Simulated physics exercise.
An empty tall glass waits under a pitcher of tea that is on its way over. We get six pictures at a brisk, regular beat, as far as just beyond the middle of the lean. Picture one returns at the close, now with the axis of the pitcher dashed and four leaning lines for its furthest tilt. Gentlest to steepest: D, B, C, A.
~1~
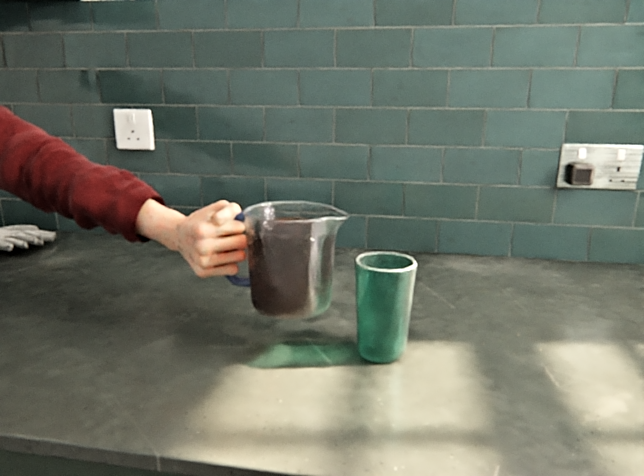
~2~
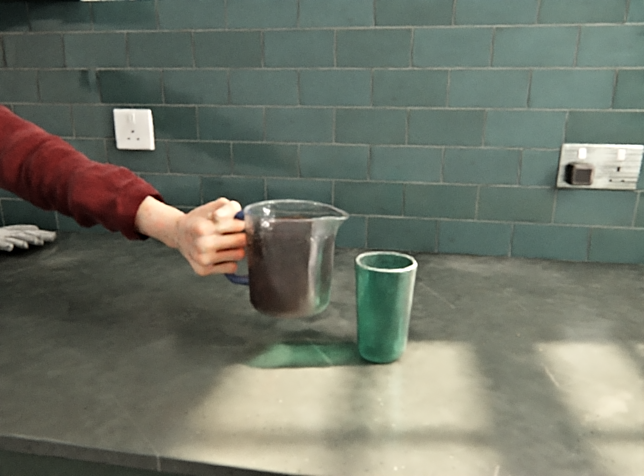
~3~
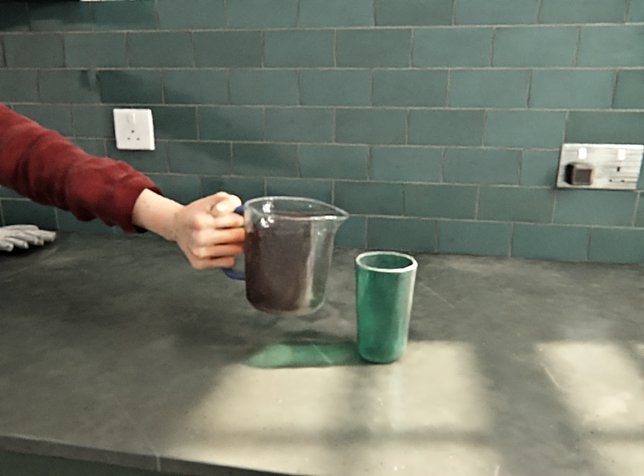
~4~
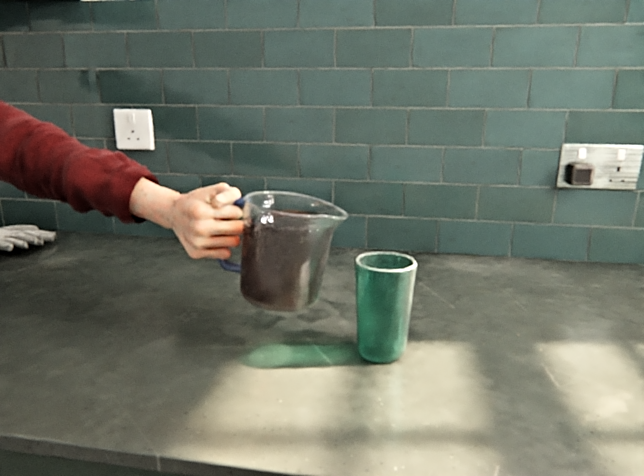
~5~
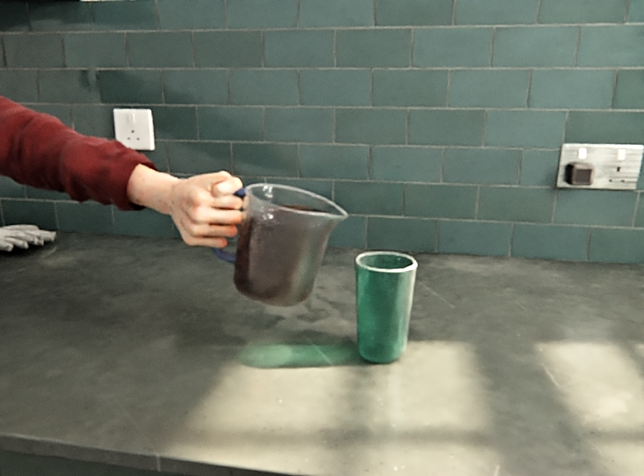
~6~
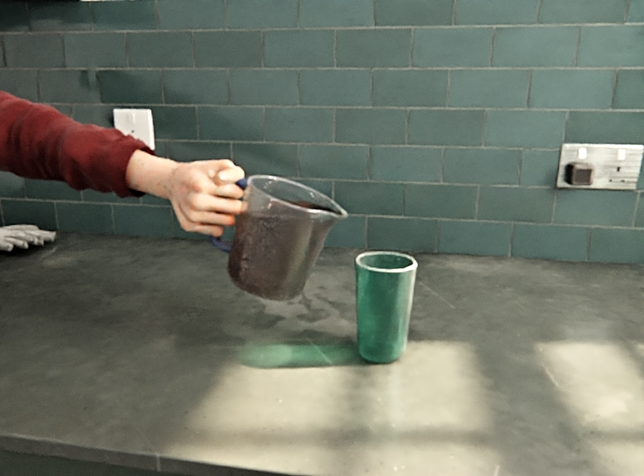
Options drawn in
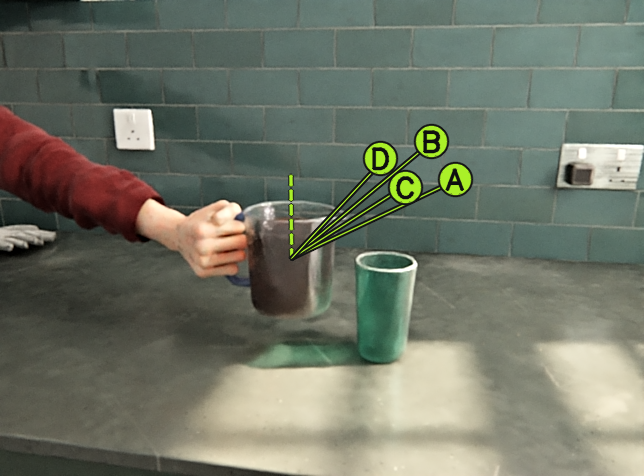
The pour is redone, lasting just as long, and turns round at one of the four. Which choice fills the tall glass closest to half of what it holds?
Tilt D.
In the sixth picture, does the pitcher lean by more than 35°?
No.
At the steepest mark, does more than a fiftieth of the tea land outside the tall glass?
Yes.
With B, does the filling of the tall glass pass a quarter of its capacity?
Yes, it does.
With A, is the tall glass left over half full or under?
Over.
On the marked copy, A at (441, 187); B at (418, 152); C at (389, 195); D at (370, 173).
Choosing A, the tall glass ends with about 91 % of what it can hold; 11 % of the tea is spilt.
Choosing B, the tall glass ends with about 65 % of what it can hold.
Choosing C, the tall glass ends with about 88 % of what it can hold.
Choosing D, the tall glass ends with about 45 % of what it can hold.
